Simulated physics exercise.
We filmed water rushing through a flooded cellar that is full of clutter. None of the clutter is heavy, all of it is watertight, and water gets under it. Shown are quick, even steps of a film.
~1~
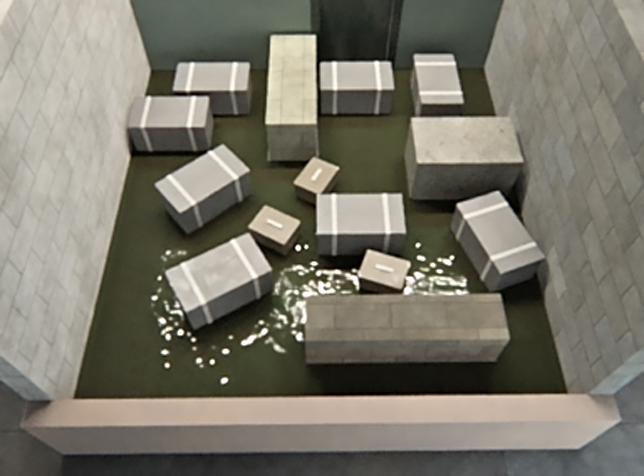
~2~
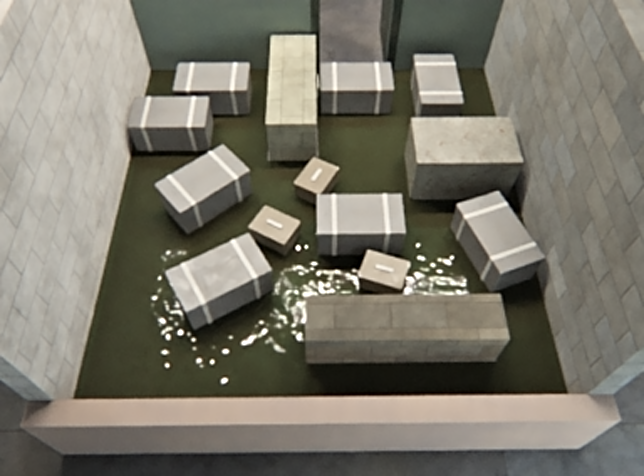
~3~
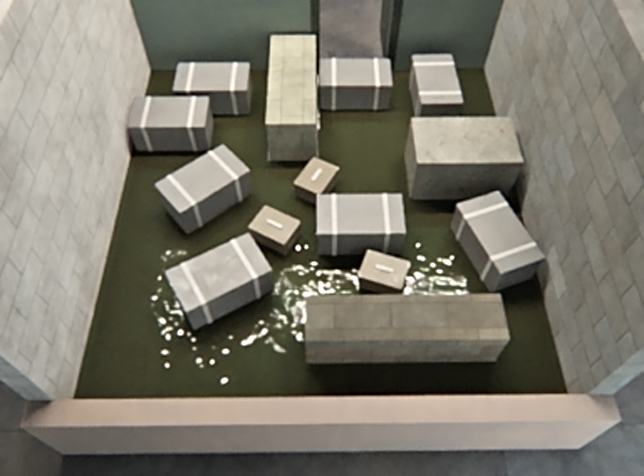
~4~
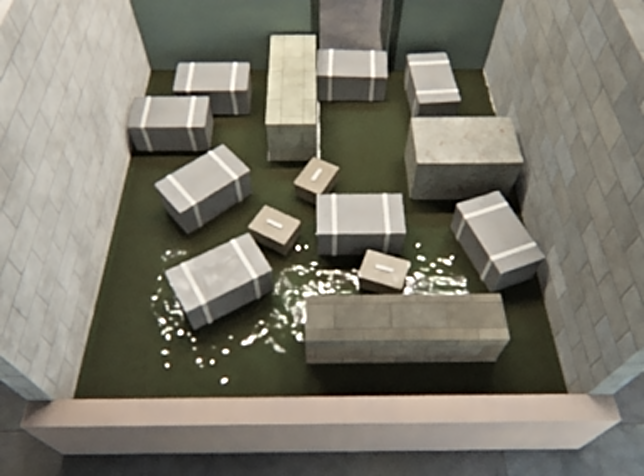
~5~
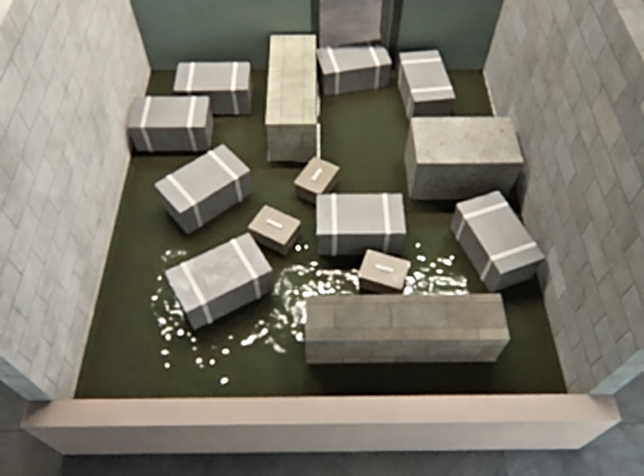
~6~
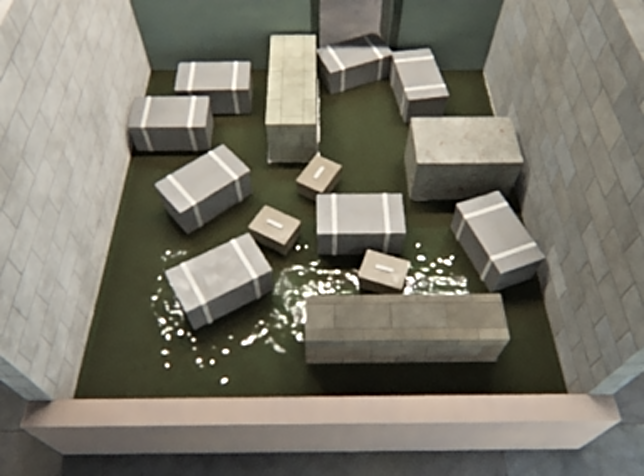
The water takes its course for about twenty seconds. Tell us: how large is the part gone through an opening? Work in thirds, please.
That would be under a third.
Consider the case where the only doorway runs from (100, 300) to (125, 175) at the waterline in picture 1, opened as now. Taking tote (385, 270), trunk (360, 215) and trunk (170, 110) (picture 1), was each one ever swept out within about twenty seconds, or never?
Lost; lost; lost.
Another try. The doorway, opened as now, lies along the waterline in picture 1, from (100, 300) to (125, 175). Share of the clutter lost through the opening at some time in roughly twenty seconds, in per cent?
Roughly 60 per cent.
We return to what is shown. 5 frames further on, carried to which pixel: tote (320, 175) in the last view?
That would put it around (348, 139).
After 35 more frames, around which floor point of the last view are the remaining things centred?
It lands somewhere near (336, 157).
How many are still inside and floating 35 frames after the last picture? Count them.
It adds up to 11.
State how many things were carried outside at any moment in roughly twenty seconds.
That works out to 0.
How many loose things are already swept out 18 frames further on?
The number comes out at 0.
A moment on, 0 of 11 are out; 11 afloat.
Next, 0 of 11 are out; 11 afloat.
Later, 0 of 11 are out; 11 afloat.
In the end, 0 of 11 are out; 11 afloat.
